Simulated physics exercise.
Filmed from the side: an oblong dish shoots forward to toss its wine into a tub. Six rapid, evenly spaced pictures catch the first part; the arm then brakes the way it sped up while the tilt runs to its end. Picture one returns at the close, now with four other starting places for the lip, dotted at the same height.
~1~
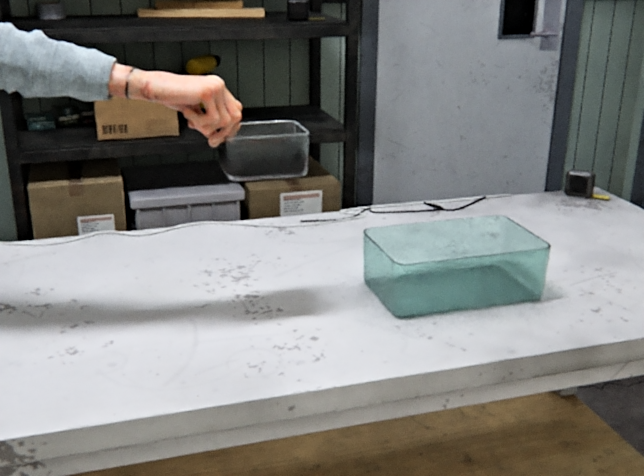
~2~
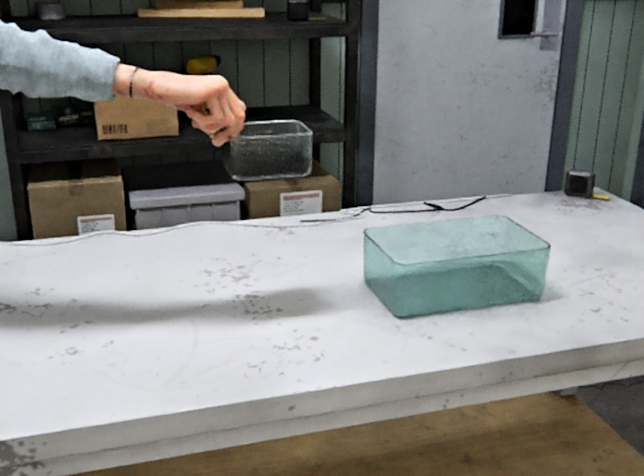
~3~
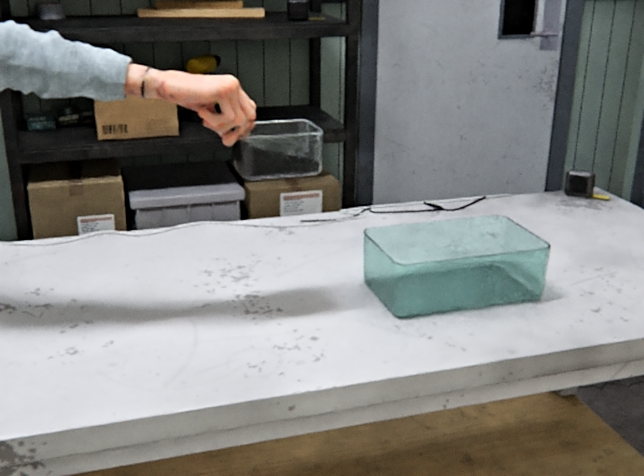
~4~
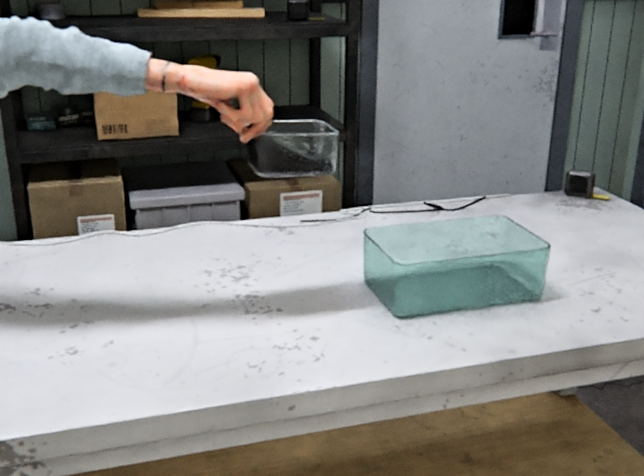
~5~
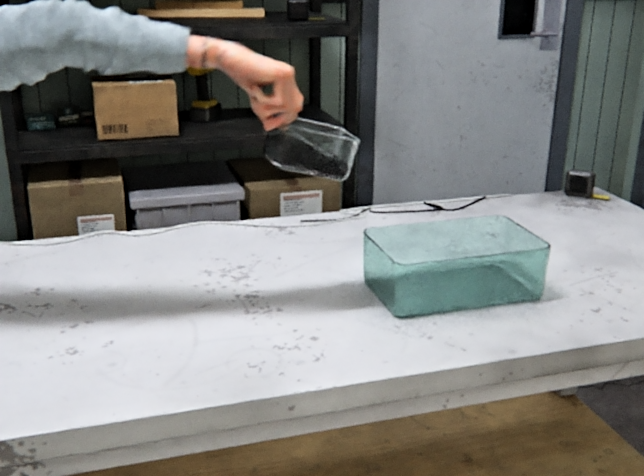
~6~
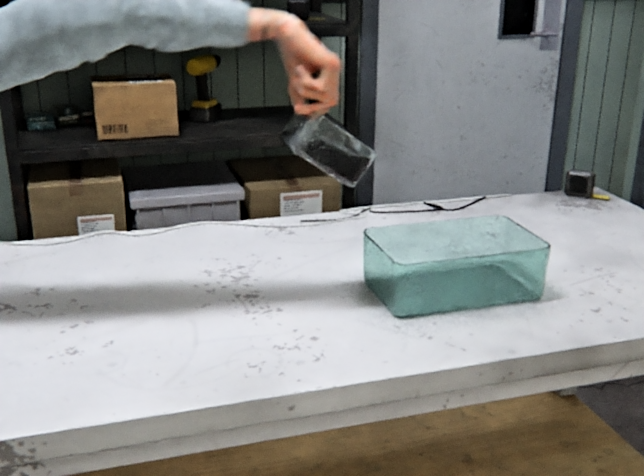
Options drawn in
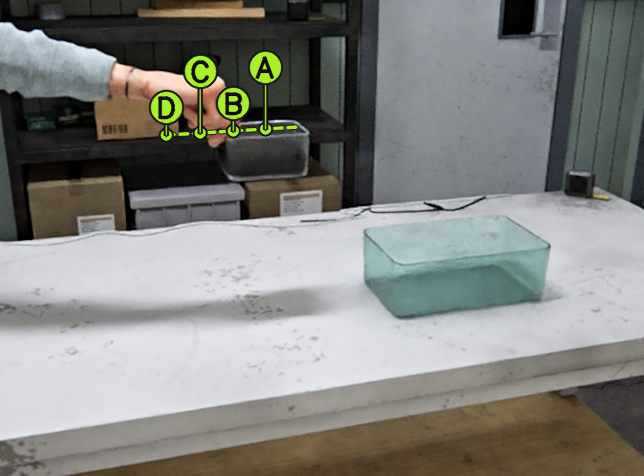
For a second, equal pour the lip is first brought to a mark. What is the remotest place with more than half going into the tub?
That is place B.
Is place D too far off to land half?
Yes, that goes wrong.
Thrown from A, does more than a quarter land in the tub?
Yes, clearly.
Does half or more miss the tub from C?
Yes.
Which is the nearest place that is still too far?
That would be C.
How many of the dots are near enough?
Two of the four.
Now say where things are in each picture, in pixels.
Upright, lip at (301, 126); tub from (392, 317) to (541, 297); nothing has left yet.
Upright, lip at (304, 126); nothing has left yet.
Upright, lip at (314, 126); nothing has left yet.
Tipped about 3°, lip at (330, 126); nothing has left yet.
Tipped about 15°, lip at (350, 134); nothing has left yet.
Tipped about 36°, lip at (369, 147); nothing has left yet.
On the marked copy, A at (265, 129); B at (233, 131); C at (200, 133); D at (166, 135).
If A is chosen, about 79 % lands in the tub, 13 % falls short and 8 % goes beside or beyond.
If B is chosen, about 72 % lands in the tub, 19 % falls short and 9 % goes beside or beyond.
If C is chosen, about 34 % lands in the tub, 59 % falls short and 7 % goes beside or beyond.
If D is chosen, about 0 % lands in the tub, 98 % falls short.
